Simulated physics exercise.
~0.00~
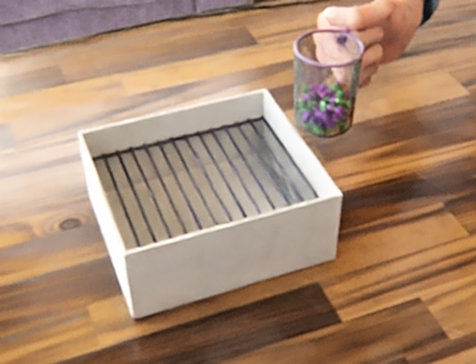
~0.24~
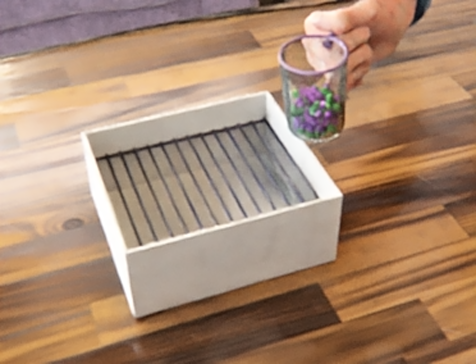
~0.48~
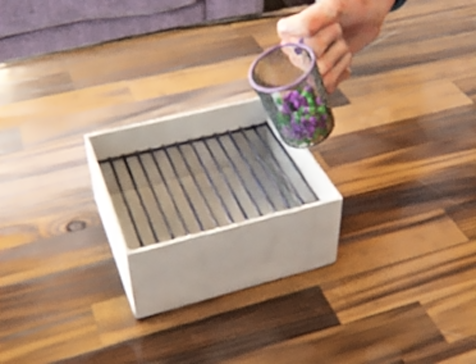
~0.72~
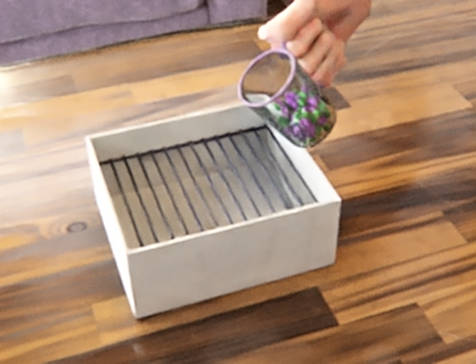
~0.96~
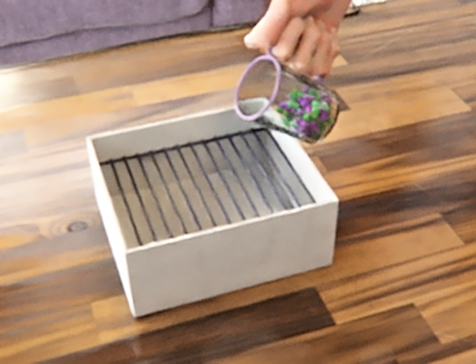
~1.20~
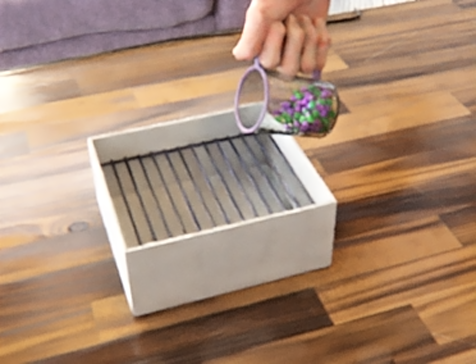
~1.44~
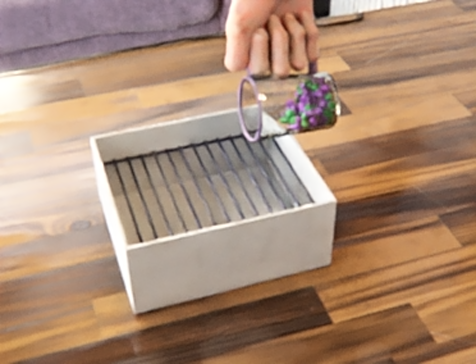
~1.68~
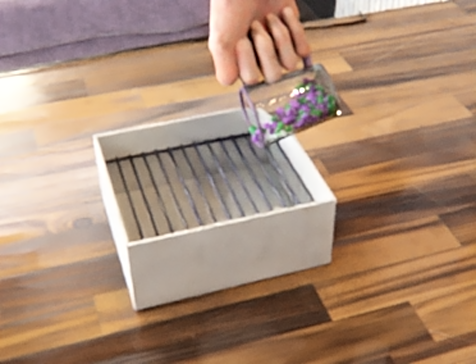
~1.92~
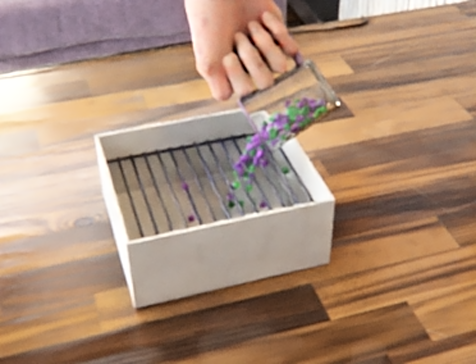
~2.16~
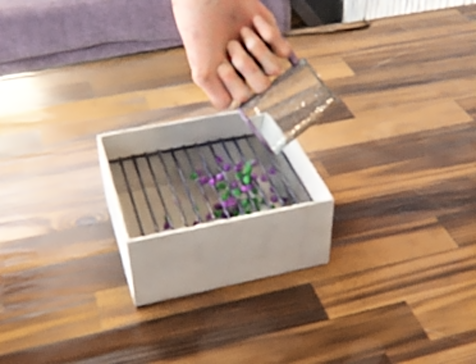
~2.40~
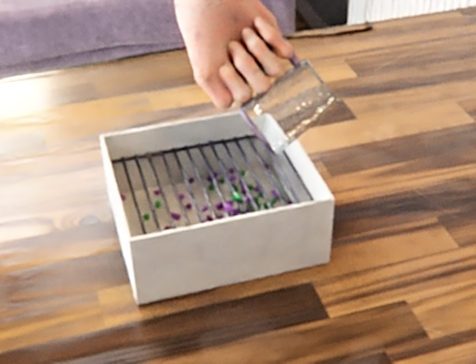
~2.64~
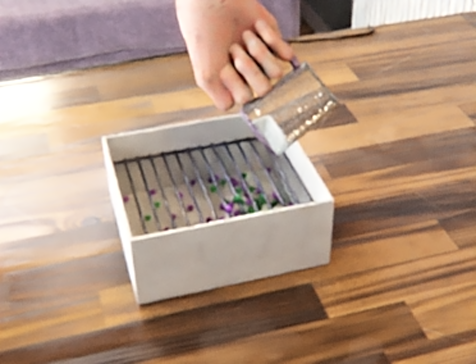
The clip opens on a hand holding a clear cup of small green and purple pieces beside an open white box with dark wires stretched across it, set on a wooden surface. The hand brings the cup left over the box's edge and tilts it until it lies on its side, with the pieces still inside. It tips further, and both colours tumble out onto the wires in a stream. The cup empties as the pieces drop through the gaps and scatter below. By the end, nearly all the green and purple pieces lie beneath the wires, with just a few left on them, while the hand still holds the upturned cup.
